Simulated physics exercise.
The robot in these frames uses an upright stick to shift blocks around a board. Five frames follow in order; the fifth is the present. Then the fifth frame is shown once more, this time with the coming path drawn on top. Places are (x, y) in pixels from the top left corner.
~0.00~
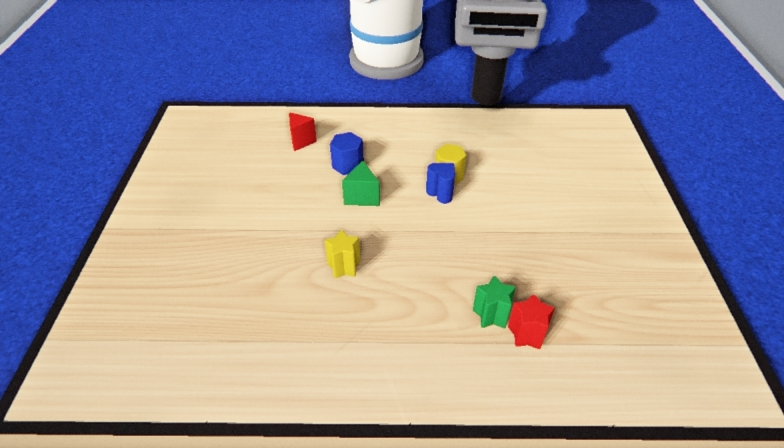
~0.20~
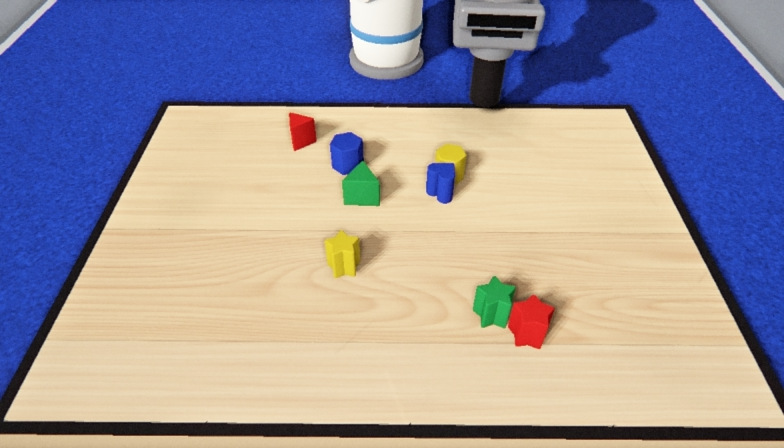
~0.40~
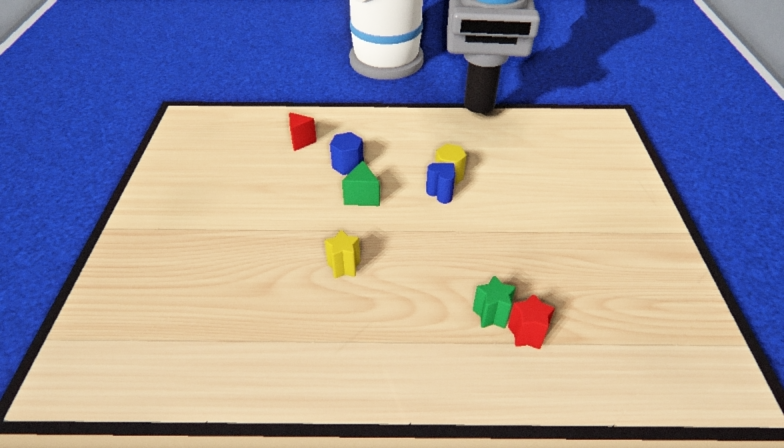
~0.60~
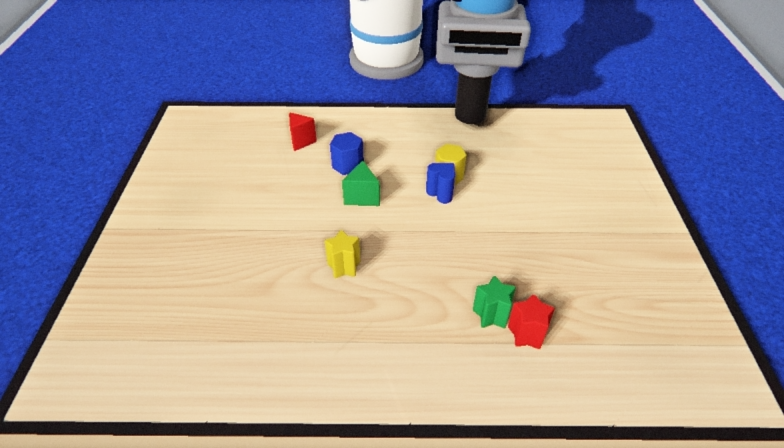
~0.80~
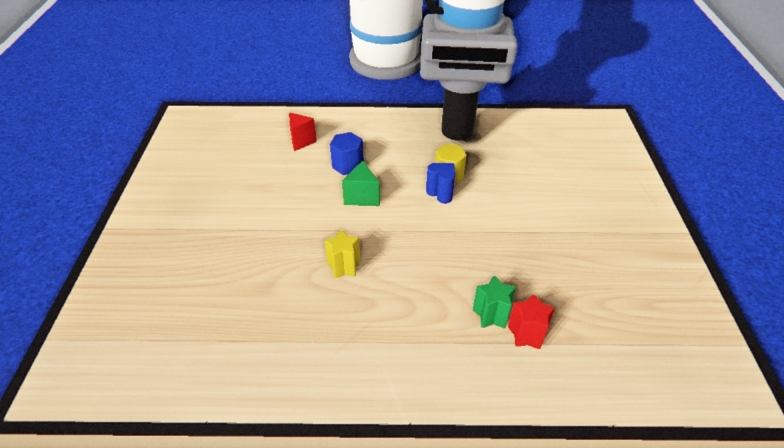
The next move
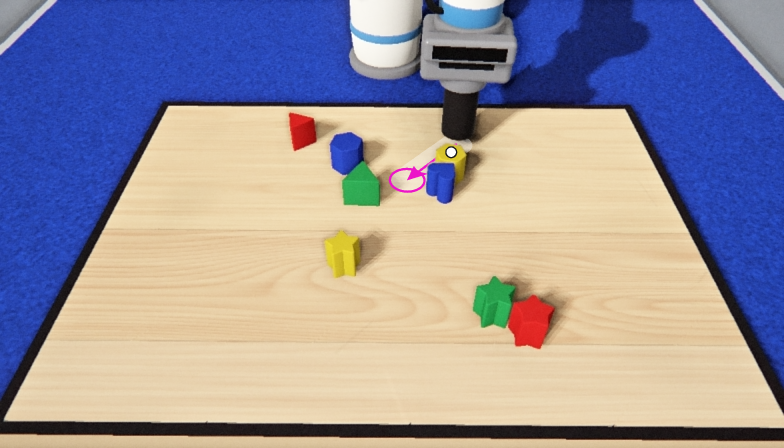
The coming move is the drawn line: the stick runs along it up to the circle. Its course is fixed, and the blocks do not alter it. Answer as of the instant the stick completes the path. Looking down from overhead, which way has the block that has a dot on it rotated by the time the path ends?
My prediction: CCW.
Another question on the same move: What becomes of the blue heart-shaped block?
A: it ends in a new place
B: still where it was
My pick is A.
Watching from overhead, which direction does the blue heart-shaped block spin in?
Watching from overhead, you'd notice the blue heart-shaped block rotating clockwise.
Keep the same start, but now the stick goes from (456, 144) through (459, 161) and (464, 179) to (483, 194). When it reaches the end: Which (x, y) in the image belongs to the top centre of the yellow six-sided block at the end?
Expect it around (453, 177).
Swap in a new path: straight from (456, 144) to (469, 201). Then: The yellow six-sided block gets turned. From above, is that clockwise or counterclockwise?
Direction: Clockwise.
The line goes from (456, 144) directly to (407, 180); the dot is on the yellow six-sided block.
The first path, step by step. Halfway along, stick (433, 148); blue heart-shaped block (445, 172); yellow six-sided block (450, 156), turned 20° anticlockwise.
At the end, stick (408, 167); green three-sided block unmoved; blue heart-shaped block (447, 176), turned 25° clockwise; yellow six-sided block (447, 159), turned 60° anticlockwise.
